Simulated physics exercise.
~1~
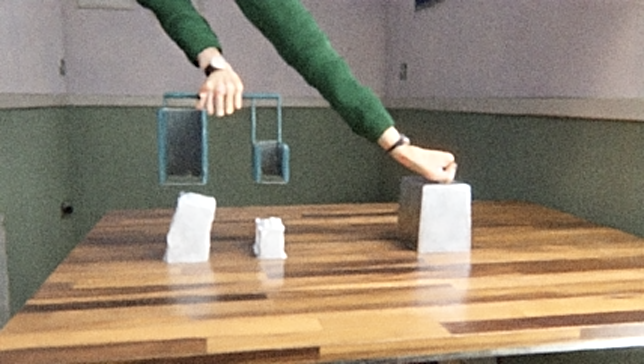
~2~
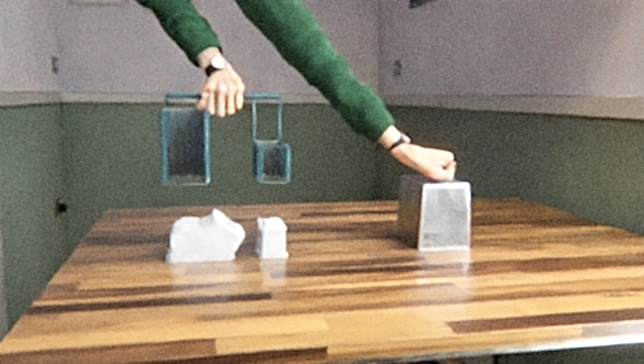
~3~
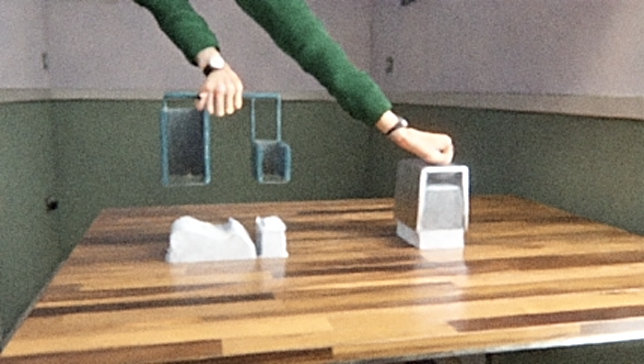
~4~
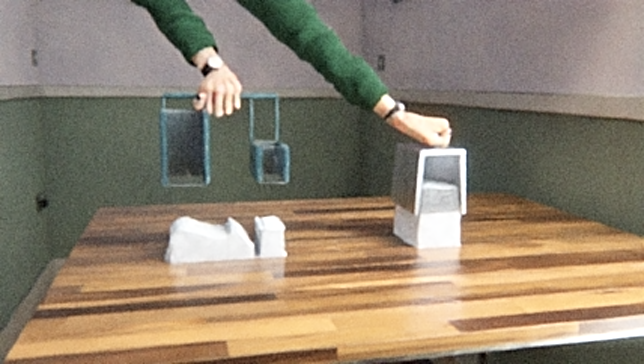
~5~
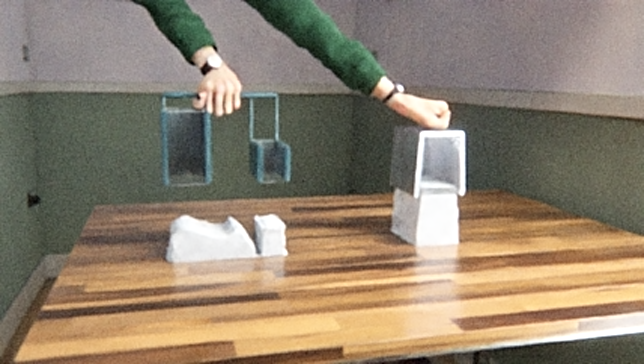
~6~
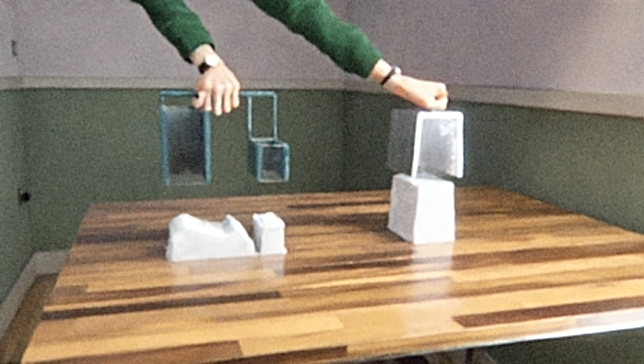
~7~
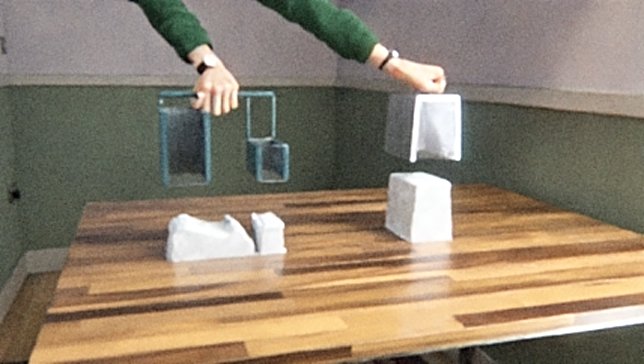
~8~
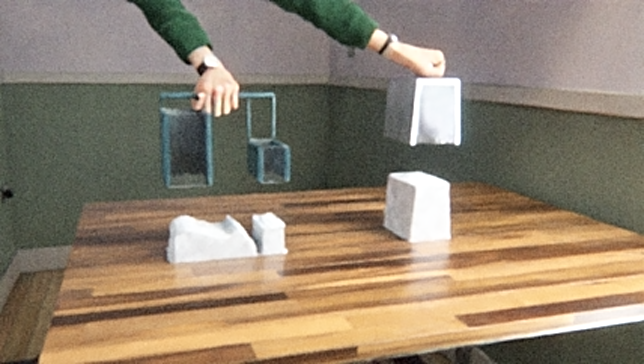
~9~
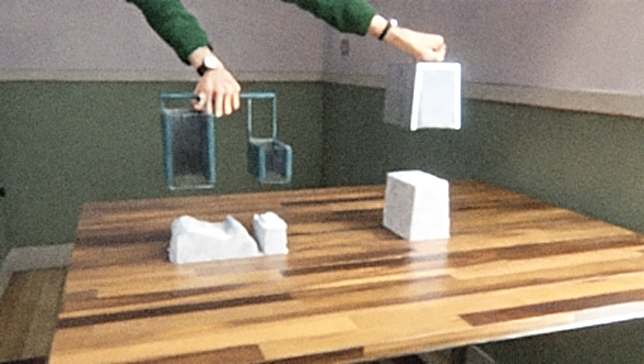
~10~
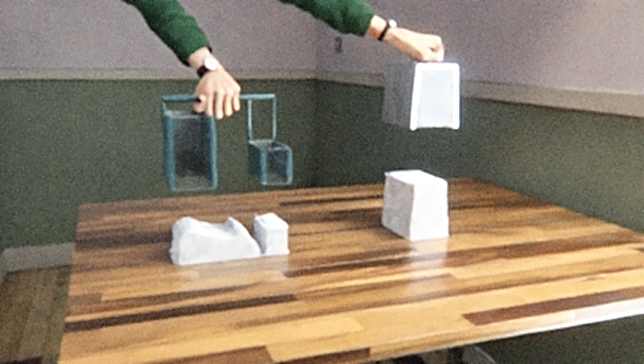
A hand lifts a metal tin straight up, leaving a pale block standing on the table.
